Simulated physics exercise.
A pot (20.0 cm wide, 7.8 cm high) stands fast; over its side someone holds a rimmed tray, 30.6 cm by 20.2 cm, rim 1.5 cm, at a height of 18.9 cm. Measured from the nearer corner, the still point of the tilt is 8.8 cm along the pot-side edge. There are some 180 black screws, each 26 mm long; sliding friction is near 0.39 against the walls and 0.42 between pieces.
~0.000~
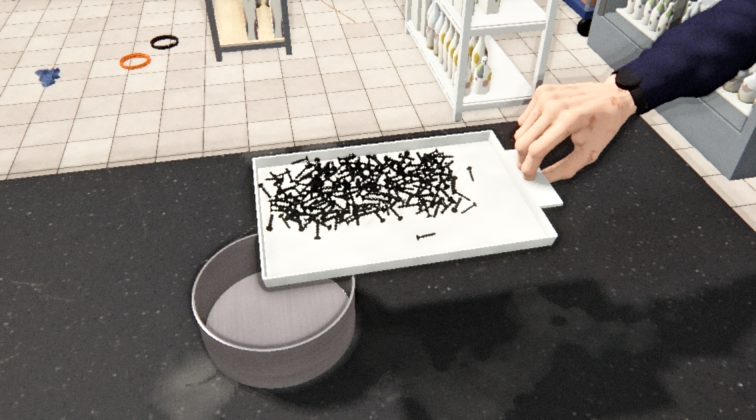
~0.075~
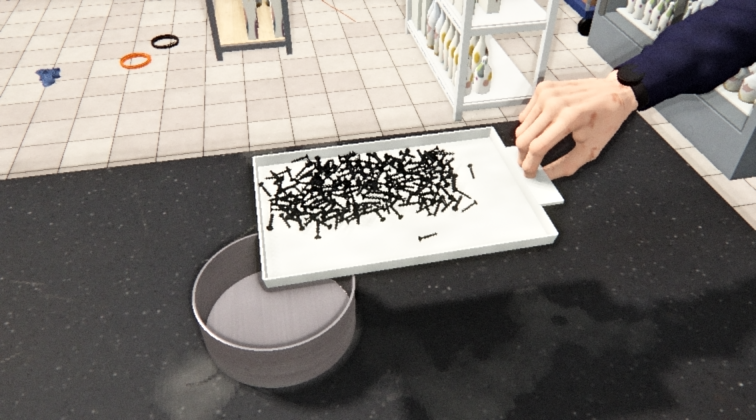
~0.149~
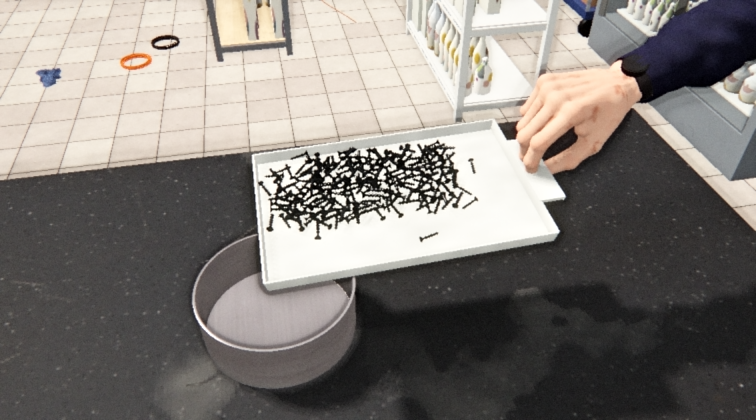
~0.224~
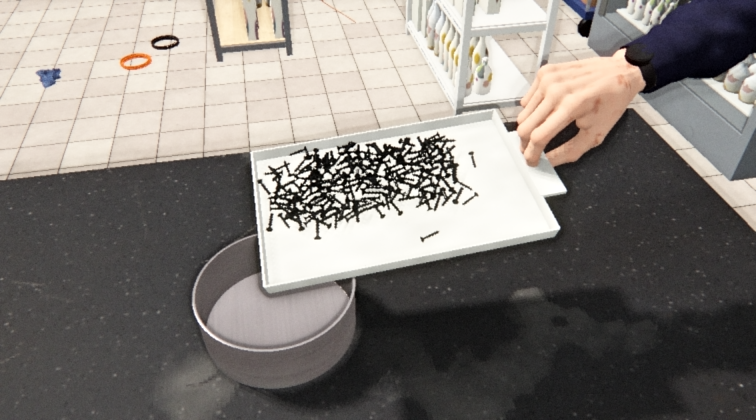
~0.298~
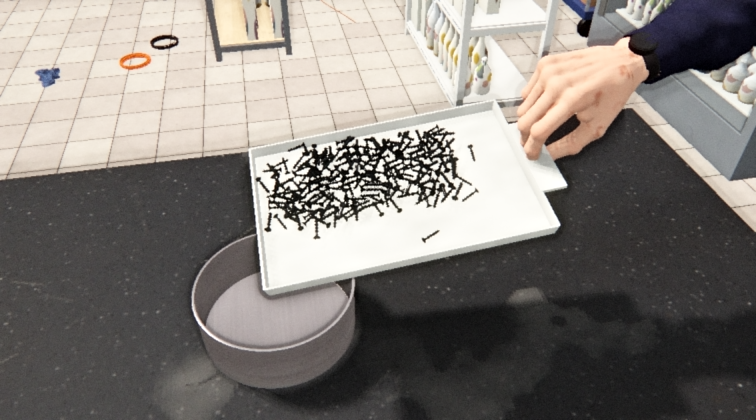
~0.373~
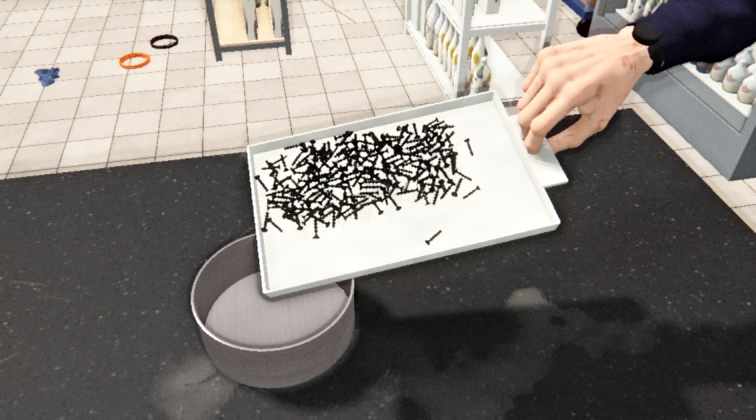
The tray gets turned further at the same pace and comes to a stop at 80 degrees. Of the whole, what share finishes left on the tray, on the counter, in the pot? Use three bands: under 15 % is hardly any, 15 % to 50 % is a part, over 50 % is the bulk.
Shares - left on the tray: Hardly any; counter: The bulk; pot: A part.
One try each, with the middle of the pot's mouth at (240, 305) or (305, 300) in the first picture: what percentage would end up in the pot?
Estimates: 45 % and 95 %, in that order.
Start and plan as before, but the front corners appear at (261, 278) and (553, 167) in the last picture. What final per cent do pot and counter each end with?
That works out as pot 85 and counter 5.
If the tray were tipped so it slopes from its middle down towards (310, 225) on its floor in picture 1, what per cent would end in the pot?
That comes to around 75 per cent.
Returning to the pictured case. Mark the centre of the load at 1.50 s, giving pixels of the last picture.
Estimated centre of load: Around (307, 263).
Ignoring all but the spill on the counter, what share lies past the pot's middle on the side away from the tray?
About 30 per cent.
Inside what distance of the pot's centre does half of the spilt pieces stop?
About 14 centimetres.
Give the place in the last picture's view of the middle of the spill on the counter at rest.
Look close to (306, 414) in the last picture.
After 1.05 s, tilt 45 degrees; the tray holds 100 %, the pot 0 %.
After 1.50 s, tilt 66 degrees; the tray holds 90 %, the pot 0 %.
After 2.02 s, tilt 80 degrees; the tray holds 5 %, the pot 35 %.
By 3.2 s all is still; tray 0 %, counter 60 %, pot 40 %.
